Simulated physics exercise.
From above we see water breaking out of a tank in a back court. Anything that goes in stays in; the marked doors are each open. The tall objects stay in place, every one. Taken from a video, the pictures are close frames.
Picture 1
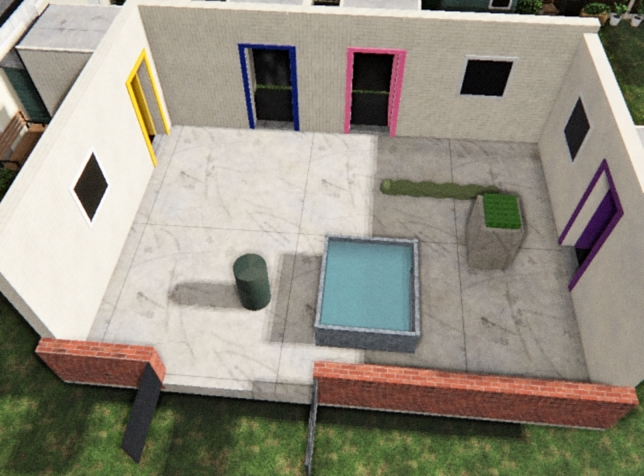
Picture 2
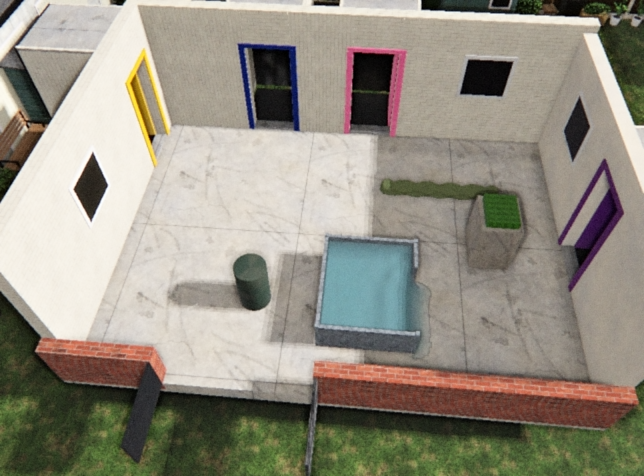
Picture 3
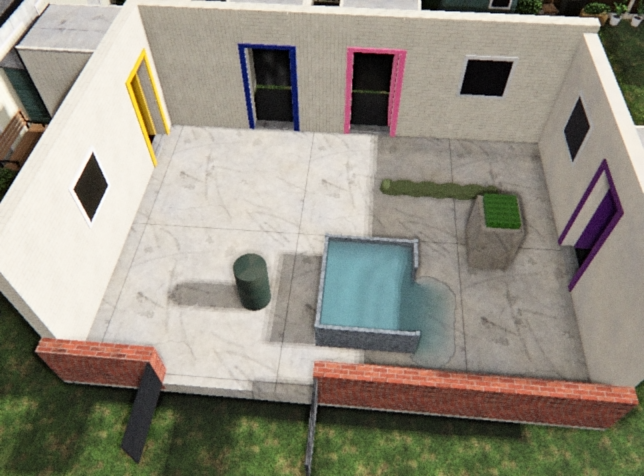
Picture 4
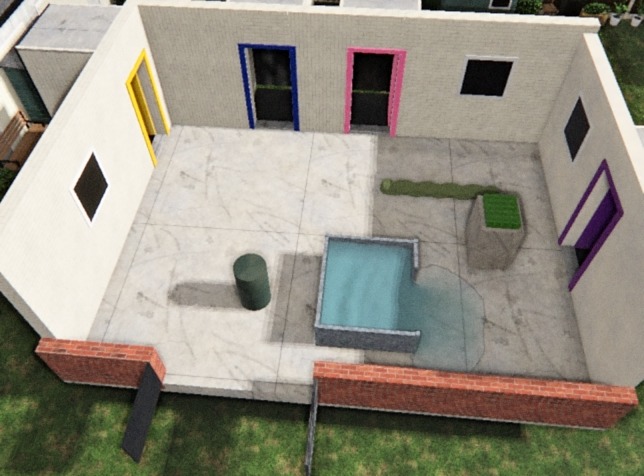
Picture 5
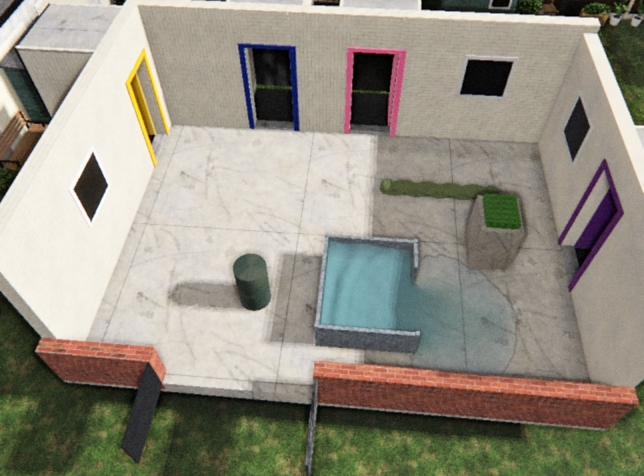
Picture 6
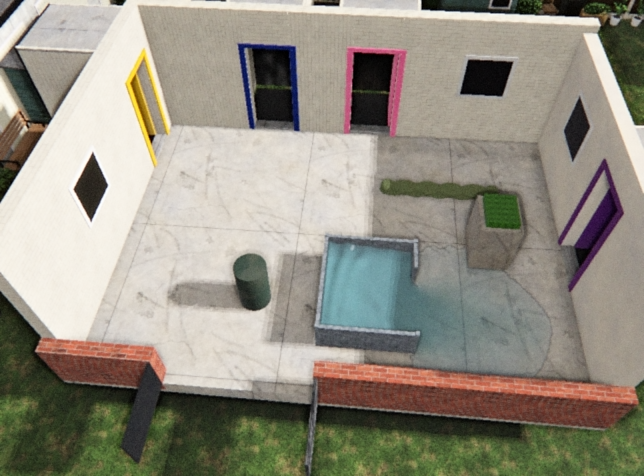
Water in a square tank breaks out through its right side and spreads across the paved court.
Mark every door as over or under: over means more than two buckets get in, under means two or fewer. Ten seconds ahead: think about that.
Yellow door - under; purple door - over; pink door - under; blue door - under.
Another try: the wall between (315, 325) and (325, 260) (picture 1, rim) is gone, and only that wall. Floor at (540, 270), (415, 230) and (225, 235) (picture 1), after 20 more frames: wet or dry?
Taken in turn they're unwetted, unwetted and swamped.
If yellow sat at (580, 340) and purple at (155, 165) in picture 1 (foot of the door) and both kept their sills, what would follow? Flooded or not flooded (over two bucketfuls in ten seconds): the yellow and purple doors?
Note - yellow ends up above it; purple ends up short of it.
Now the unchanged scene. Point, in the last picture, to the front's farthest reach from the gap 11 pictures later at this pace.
Roughly at (552, 229).
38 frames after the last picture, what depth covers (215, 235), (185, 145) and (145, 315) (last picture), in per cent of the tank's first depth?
0, 0 and 0 per cent, roughly.
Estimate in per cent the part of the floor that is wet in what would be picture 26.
20 %.
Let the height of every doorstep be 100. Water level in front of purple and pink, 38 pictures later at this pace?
Estimate, in order: 210 and 20 percent.
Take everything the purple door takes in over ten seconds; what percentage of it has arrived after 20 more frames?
Around 65 %.
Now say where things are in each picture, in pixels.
Still water in the water tank at (369, 284), in the first frame.
Water pours out at (411, 312) and has run to (419, 354), in the second frame.
Water pours out at (411, 313) and has run to (438, 362), in the third frame.
Water pours out at (411, 313) and has run to (477, 298), in the fourth frame.
Water pours out at (411, 313) and has run to (510, 313), in the fifth frame.
The front is at (542, 315), out from the gap at (411, 313), in the sixth frame.
A moment on, water covers 15 % of the floor; the yellow door not reached, the purple door wet at the sill, nothing in, the pink door not reached, the blue door not reached.
Next, water covers 15 % of the floor; the yellow door not reached, the purple door over two buckets in, the pink door not reached, the blue door not reached.
Then, water covers 20 % of the floor; the yellow door not reached, the purple door over two buckets in, the pink door not reached, the blue door not reached.
Later, water covers 40 % of the floor; the yellow door not reached, the purple door far over two buckets in, the pink door wet at the sill, nothing in, the blue door not reached.
In the end, water covers 70 % of the floor; the yellow door not reached, the purple door far over two buckets in, the pink door wet at the sill, nothing in, the blue door wet at the sill, nothing in.
